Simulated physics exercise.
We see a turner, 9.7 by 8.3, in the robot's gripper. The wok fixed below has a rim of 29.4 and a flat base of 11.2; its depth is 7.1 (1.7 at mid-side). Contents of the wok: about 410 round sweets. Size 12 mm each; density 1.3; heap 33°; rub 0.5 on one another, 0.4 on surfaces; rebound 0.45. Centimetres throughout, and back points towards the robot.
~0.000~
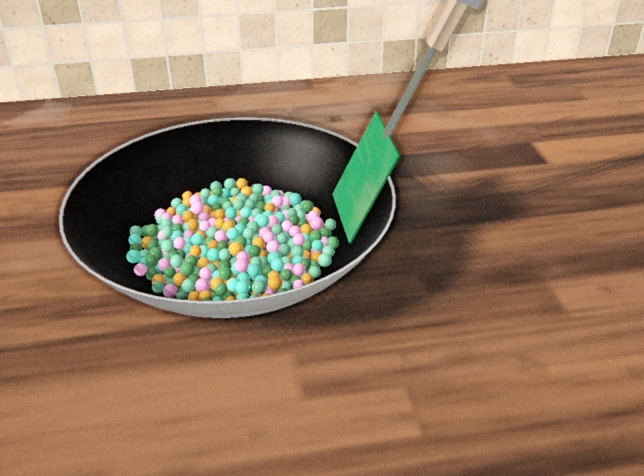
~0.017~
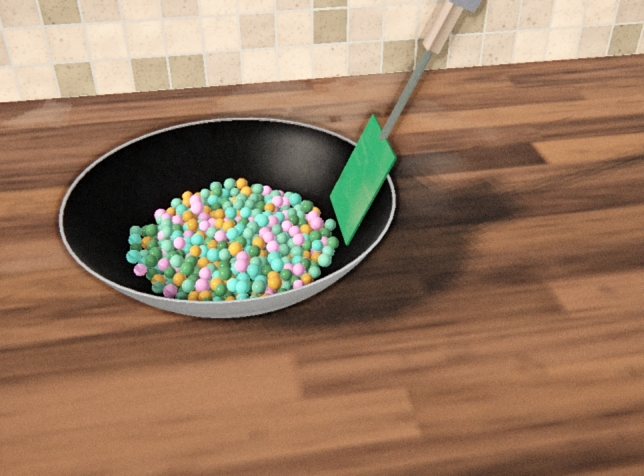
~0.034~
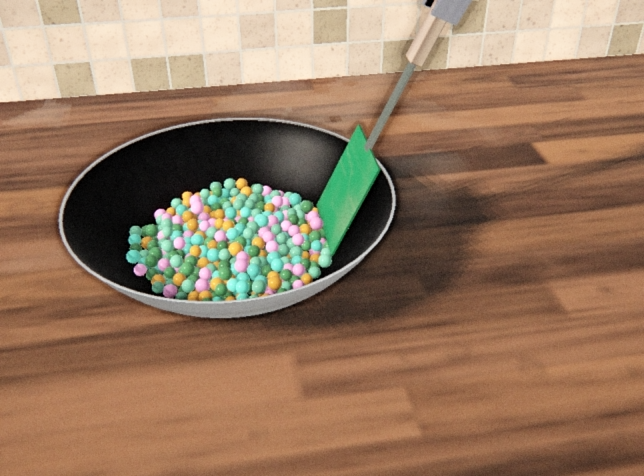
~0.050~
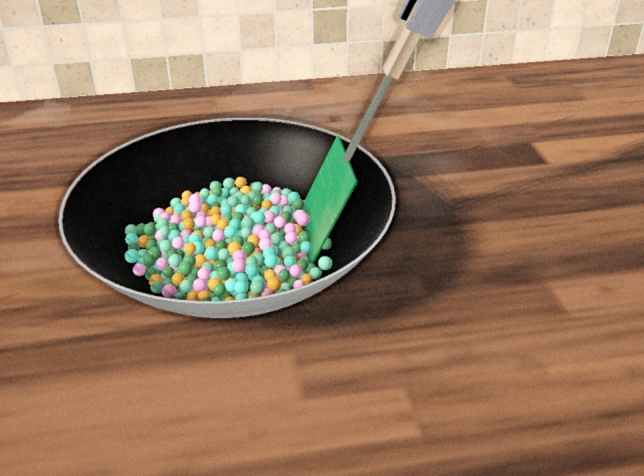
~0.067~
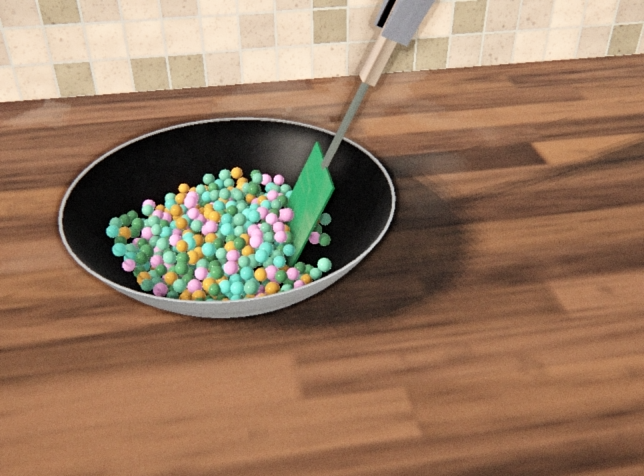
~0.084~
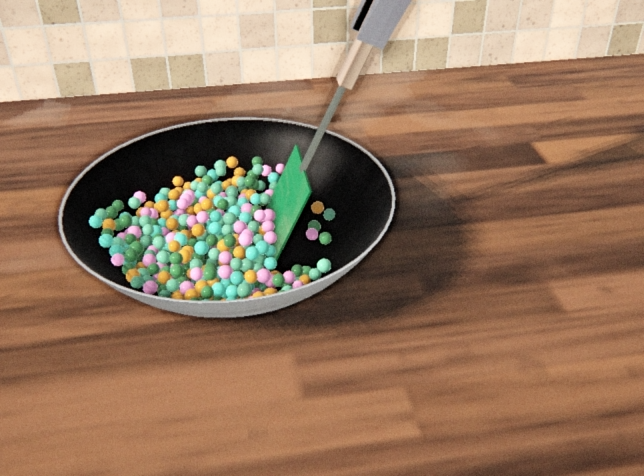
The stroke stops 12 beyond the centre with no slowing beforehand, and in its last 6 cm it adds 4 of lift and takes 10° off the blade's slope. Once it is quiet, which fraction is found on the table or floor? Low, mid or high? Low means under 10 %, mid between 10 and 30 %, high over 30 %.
High.
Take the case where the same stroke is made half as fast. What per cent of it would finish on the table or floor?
About 30 in a hundred.
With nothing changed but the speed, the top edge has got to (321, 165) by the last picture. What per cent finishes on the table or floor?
40 %.
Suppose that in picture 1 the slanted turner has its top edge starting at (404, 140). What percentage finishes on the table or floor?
Around 40 percent ends up on the table or floor.
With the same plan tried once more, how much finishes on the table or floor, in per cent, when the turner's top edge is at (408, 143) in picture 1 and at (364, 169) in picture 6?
Roughly 30 %.
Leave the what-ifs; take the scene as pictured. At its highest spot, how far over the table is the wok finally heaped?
Height at the end: Around 4.5 cm.
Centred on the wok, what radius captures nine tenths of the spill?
I'd put it at about 90 centimetres.
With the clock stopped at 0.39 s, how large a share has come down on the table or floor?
Share at that moment: About 10 %.
After 0.13 s, sloping 65°, highest piece 8 above the table; 414 in the wok.
After 0.17 s, sloping 63°, highest piece 9 above the table; 413 in the wok, 1 on the blade or in flight.
After 0.39 s, sloping 55°, highest piece 30 above the table; 244 in the wok, 37 on the table or floor, 133 on the blade or in flight.
After 1.44 s, sloping 55°, highest piece 4 above the table; 244 in the wok, 170 on the table or floor.
At rest, 244 in the wok, 170 on the table or floor. That is 41 % on the table or floor.
